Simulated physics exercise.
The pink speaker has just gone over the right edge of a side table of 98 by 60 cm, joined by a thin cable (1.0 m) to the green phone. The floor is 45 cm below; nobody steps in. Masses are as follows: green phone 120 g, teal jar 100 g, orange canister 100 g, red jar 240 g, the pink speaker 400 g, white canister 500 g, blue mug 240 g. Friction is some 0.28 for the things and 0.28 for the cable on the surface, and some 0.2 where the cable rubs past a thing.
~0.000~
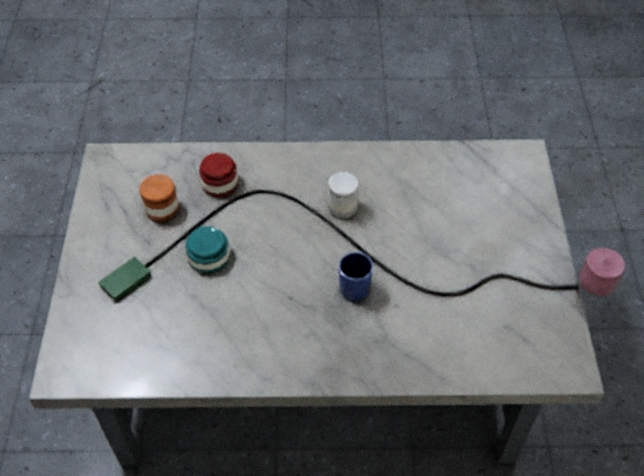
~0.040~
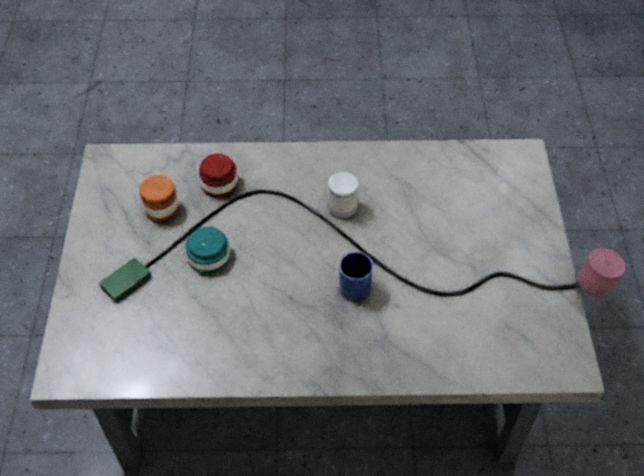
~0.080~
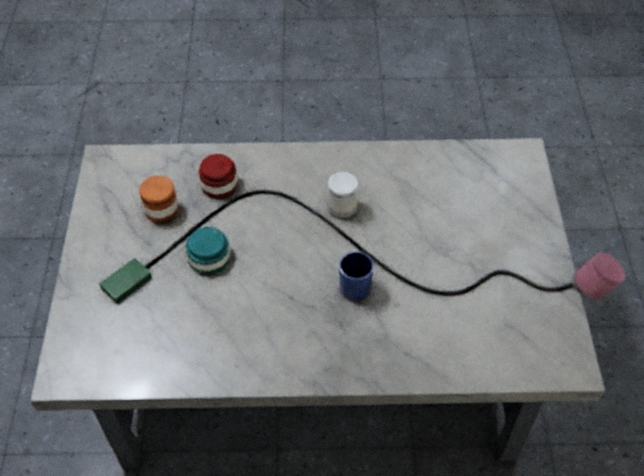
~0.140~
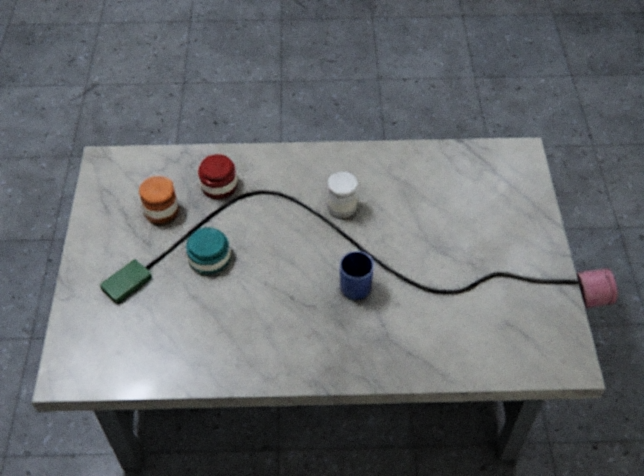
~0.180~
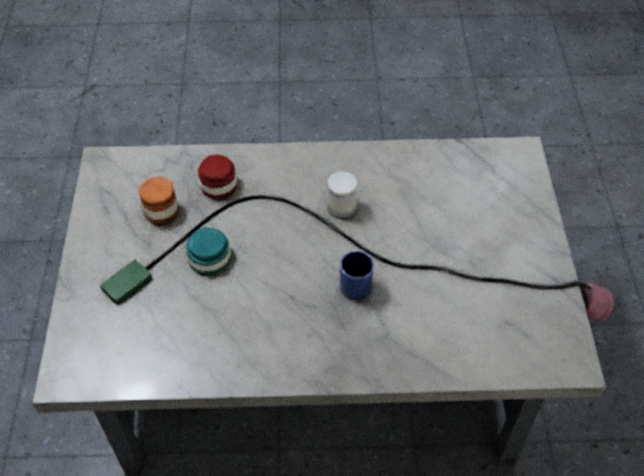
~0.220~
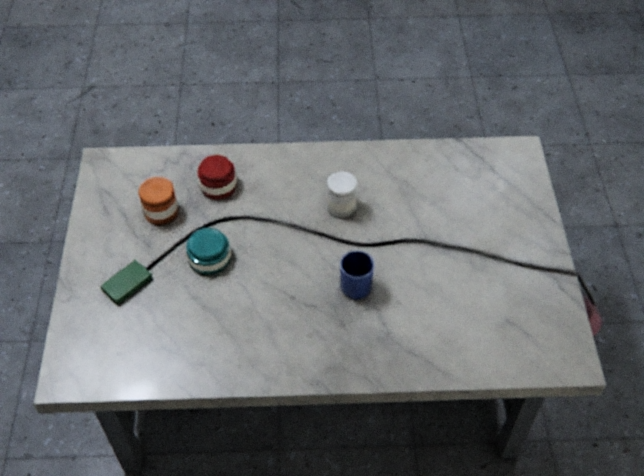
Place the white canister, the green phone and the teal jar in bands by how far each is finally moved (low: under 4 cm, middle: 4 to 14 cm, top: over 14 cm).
White canister: Low; green phone: Top; teal jar: Top.
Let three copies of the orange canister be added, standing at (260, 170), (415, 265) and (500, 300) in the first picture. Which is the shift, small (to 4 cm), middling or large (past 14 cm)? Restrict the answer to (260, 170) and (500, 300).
Slight and slight.
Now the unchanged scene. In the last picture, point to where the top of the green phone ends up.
Last view, top position: About (347, 224).
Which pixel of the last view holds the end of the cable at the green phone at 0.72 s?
Roughly at pixel (367, 237).
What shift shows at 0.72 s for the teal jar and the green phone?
Teal jar roughly 35 cm, green phone roughly 45 cm.
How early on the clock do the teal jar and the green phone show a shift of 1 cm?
For the teal jar it's 0.28 s, while the green phone gets there at 0.28 s.
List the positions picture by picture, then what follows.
The first picture shows white canister (343, 183); green phone (124, 276); teal jar (206, 240); cable runs through (526, 281) (431, 292) (345, 235) (269, 191).
The second picture shows pink speaker (606, 263); cable runs through (525, 280) (345, 235).
The third picture shows pink speaker (600, 276); cable runs through (524, 279) (345, 235).
The fourth picture shows pink speaker (595, 289); cable runs through (527, 279) (345, 235).
The fifth picture shows pink speaker (589, 302); cable runs through (552, 287) (350, 239).
The sixth picture shows white canister (342, 182); green phone (126, 279); teal jar (207, 242); cable runs through (579, 277) (482, 253) (375, 244) (282, 222).
By 0.5 s, the cable's tail end at (295, 246); green phone 34 cm off its start, teal jar 21 cm off its start, pink speaker over the edge.
By 0.7 s, the cable's tail end at (367, 237); green phone 43 cm off its start, teal jar 33 cm off its start, white canister 2 cm off its start.
By 1.0 s, the cable's tail end at (367, 237); green phone 43 cm off its start at (347, 224), teal jar over the edge, white canister 2 cm off its start at (350, 178).
By 1.2 s, the cable's tail end at (367, 237); green phone 43 cm off its start, teal jar over the edge, white canister 2 cm off its start.
By 2.4 s, the cable's tail end at (367, 237); green phone 43 cm off its start at (347, 224), teal jar over the edge, white canister 2 cm off its start at (350, 178), pink speaker over the edge.
